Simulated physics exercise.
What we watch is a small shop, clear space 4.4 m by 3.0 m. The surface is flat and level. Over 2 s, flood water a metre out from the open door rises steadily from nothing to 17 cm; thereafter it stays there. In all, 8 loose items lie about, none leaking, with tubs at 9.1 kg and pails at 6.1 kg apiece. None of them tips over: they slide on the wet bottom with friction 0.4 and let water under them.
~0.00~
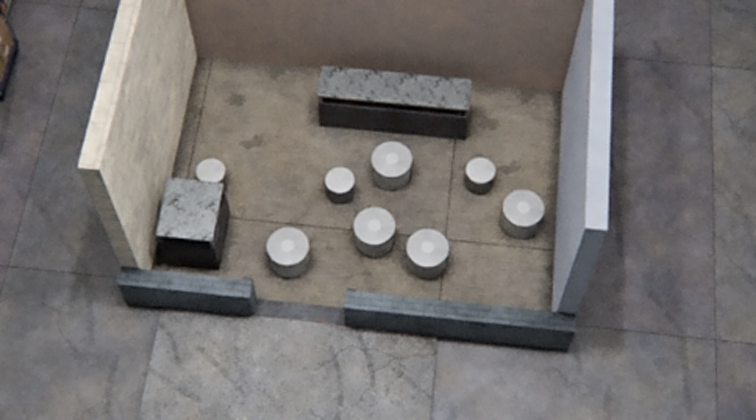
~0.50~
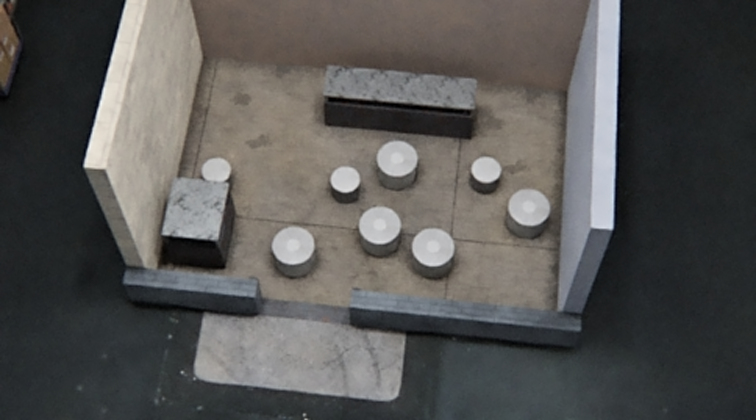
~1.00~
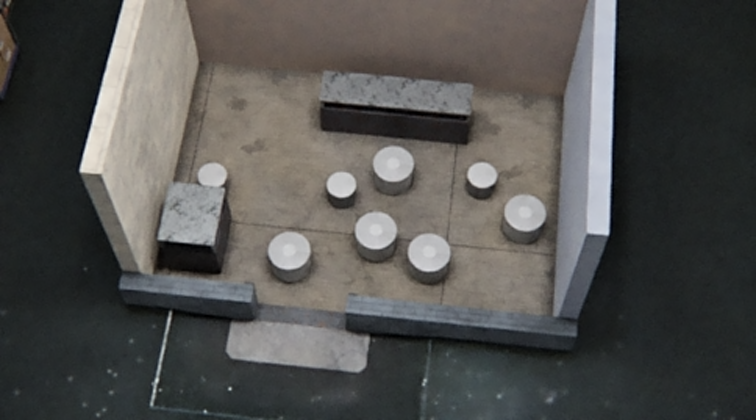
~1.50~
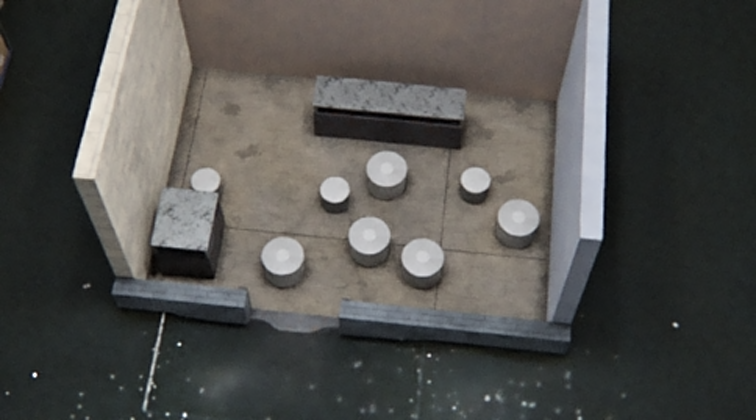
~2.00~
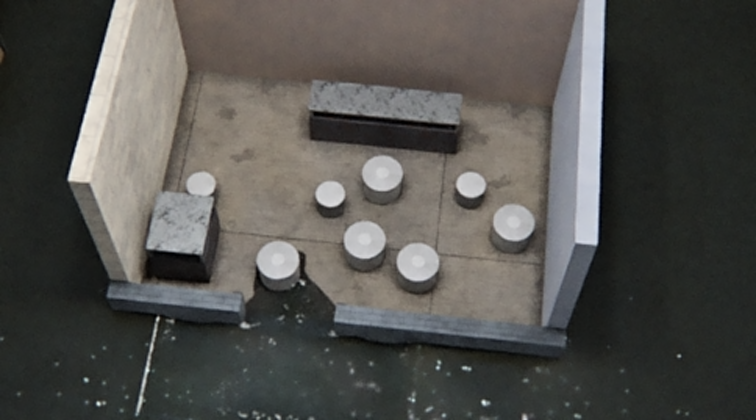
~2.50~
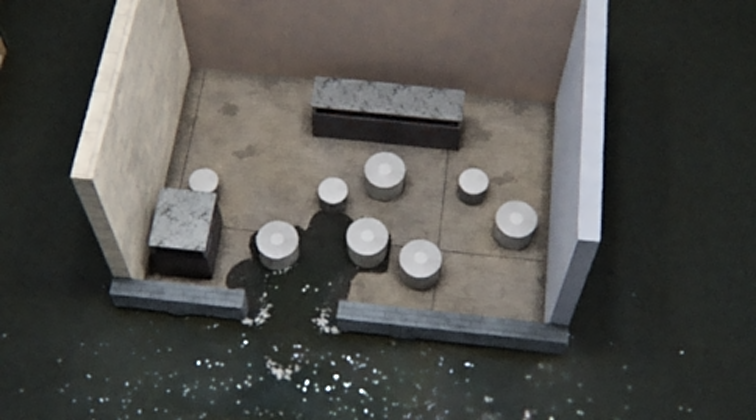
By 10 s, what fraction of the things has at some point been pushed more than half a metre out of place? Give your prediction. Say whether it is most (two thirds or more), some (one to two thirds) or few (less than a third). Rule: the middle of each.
Some.
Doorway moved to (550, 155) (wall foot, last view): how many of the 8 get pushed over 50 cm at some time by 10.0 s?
Count: 3.
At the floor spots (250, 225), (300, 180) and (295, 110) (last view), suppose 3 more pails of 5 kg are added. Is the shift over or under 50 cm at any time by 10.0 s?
So, in the order asked, it's too far, too far and too far.
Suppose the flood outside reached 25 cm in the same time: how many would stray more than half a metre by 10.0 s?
8.
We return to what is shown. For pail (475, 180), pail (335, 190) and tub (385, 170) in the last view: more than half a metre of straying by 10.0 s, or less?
Taking them in turn, the first is within the limit, the second beyond the limit and the third beyond the limit.
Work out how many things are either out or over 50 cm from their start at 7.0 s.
The number by then is 4.
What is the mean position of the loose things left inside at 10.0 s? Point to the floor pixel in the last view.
They're centred close to (384, 186).
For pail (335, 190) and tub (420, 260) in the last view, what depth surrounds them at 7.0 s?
Roughly 8 and 2 cm.
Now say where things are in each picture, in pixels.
The first frame shows a tub at (288, 246), on the bottom; a tub at (428, 248) rests on the ground; water covers 0.0 m2; 0 of 8 have shifted.
The second frame shows a tub at (293, 246) rests on the ground; a tub at (433, 247) rests on the ground; water covers 0.0 m2; 0 of 8 have shifted.
The third frame shows a tub at (289, 251) rests on the ground; a tub at (429, 252) rests on the ground; 0.0 m2 under water; 0 of 8 have shifted.
The fourth frame shows a tub at (283, 256) rests on the ground; a tub at (423, 257) rests on the ground; 0.0 m2 under water; 0 of 8 have shifted.
The fifth frame shows a tub at (278, 260) rests on the ground; a tub at (418, 262), on the bottom; water covers 0.3 m2; 0 of 8 have shifted.
The sixth frame shows a tub at (277, 240) rests on the ground, 21 cm from its start; a tub at (421, 258), on the bottom; water covers 1.0 m2; 1 of 8 have shifted.
After 3.5 s 1 of 8 are over 50 cm from their spots; 0 afloat.
After 4.5 s 3 of 8 are over 50 cm from their spots; 1 afloat.
After 7.0 s 4 of 8 are over 50 cm from their spots; 2 afloat.
After 10.0 s 4 of 8 are over 50 cm from their spots, and 4 have been at some point; 5 afloat.
